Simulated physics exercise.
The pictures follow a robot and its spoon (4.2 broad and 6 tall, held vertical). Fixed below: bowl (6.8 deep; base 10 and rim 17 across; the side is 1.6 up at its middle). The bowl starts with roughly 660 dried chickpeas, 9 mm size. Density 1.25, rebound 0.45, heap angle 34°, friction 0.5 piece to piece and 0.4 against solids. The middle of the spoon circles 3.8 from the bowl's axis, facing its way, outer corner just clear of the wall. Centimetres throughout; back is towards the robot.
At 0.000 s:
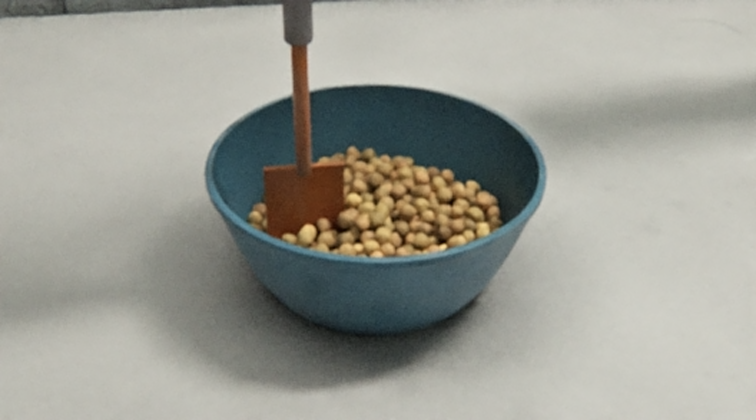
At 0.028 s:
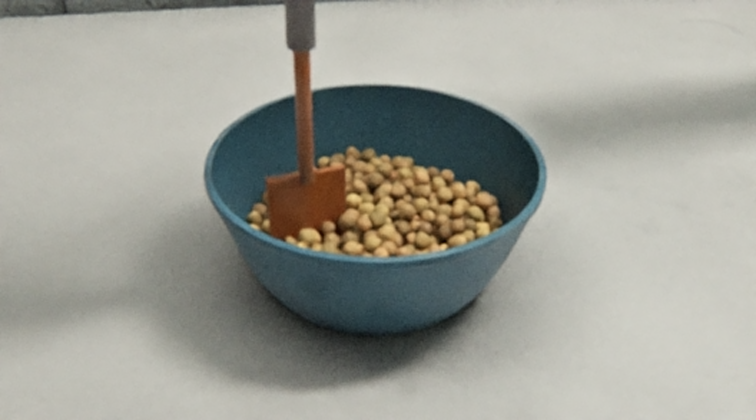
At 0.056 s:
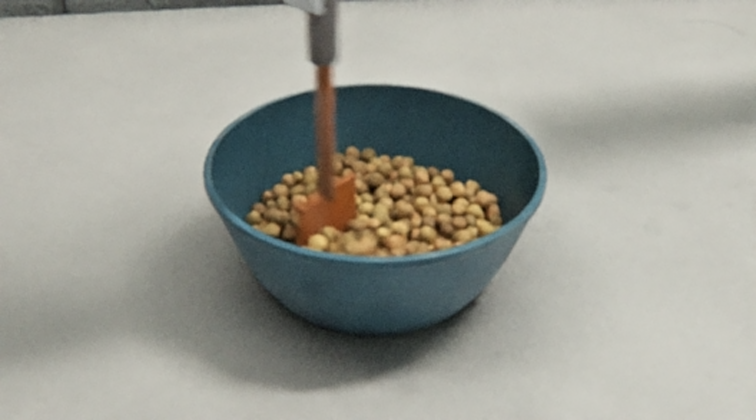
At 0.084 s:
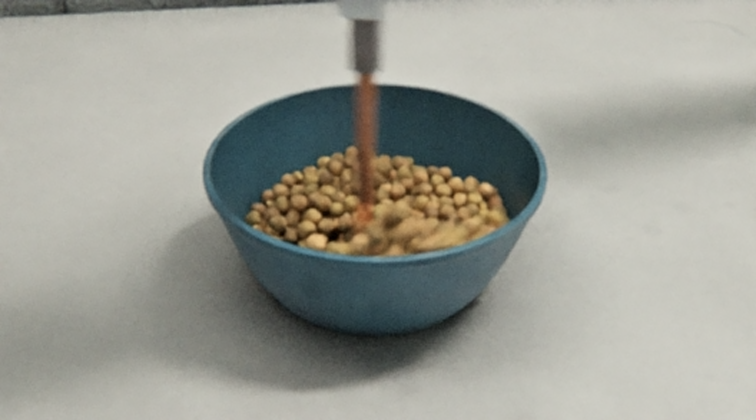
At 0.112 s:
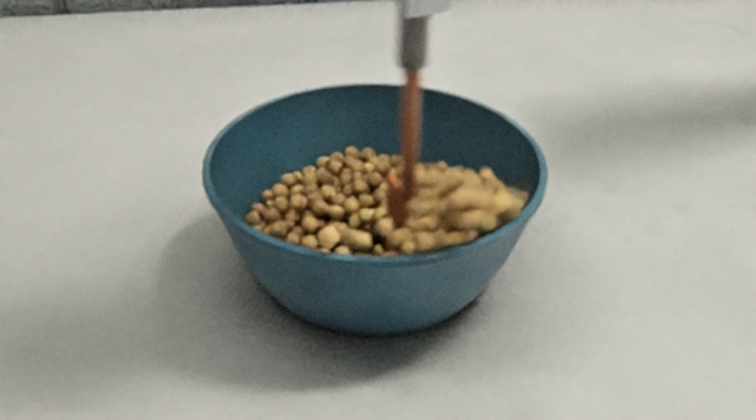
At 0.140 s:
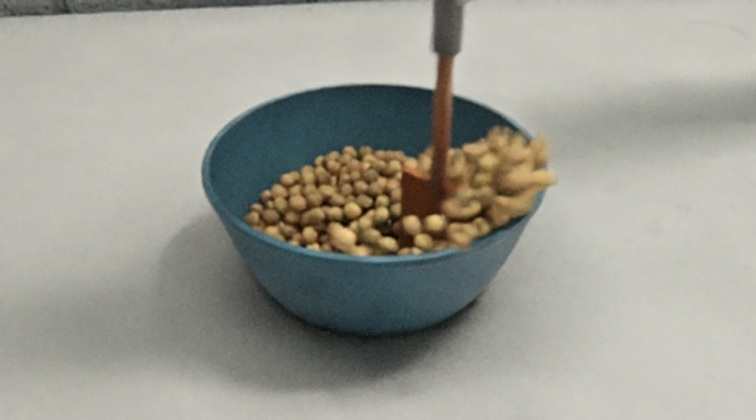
An orange-brown spatula-like tool on a grey shaft, held upright from above, sweeps from the left side of a blue bowl through tan, roundish chickpeas to the right, its flat blade turning edge-on and then broad again. The chickpeas shift ahead of it and heap up at the right rim, some blurring above it. The bowl stays still on a pale grey surface, seen from above at an angle by an unmoving camera.
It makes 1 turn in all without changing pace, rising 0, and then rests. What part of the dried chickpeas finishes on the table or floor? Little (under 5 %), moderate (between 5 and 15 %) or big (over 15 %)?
Answer: Big; over 15 % of the dried chickpeas finish on the table or floor.
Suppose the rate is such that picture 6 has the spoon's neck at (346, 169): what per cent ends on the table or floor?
Some 0 per cent.
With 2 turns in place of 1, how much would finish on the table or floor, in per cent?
In that case some 45 per cent.
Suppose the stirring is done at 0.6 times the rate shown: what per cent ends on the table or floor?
About 10 per cent.
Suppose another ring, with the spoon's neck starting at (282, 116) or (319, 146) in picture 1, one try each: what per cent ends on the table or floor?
About 25 and 15 per cent.
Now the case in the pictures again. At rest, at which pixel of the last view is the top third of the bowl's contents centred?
At about (336, 275).
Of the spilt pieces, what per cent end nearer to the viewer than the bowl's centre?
Some 40 per cent.
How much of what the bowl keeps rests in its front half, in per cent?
Roughly 70 per cent.
After 0.21 s, 218° round, highest piece 13 above the table; 596 in the bowl, 62 in flight or on the tool.
After 0.28 s, 297° round, highest piece 13 above the table; 526 in the bowl, 17 on the table or floor, 115 in flight or on the tool.
After 0.51 s, 0° round, highest piece 7 above the table; 438 in the bowl, 218 on the table or floor, 2 in flight or on the tool.
After 1.21 s, 0° round, highest piece 6 above the table; 438 in the bowl, 220 on the table or floor.
At rest, 438 in the bowl, 220 on the table or floor. That is 33 % on the table or floor.
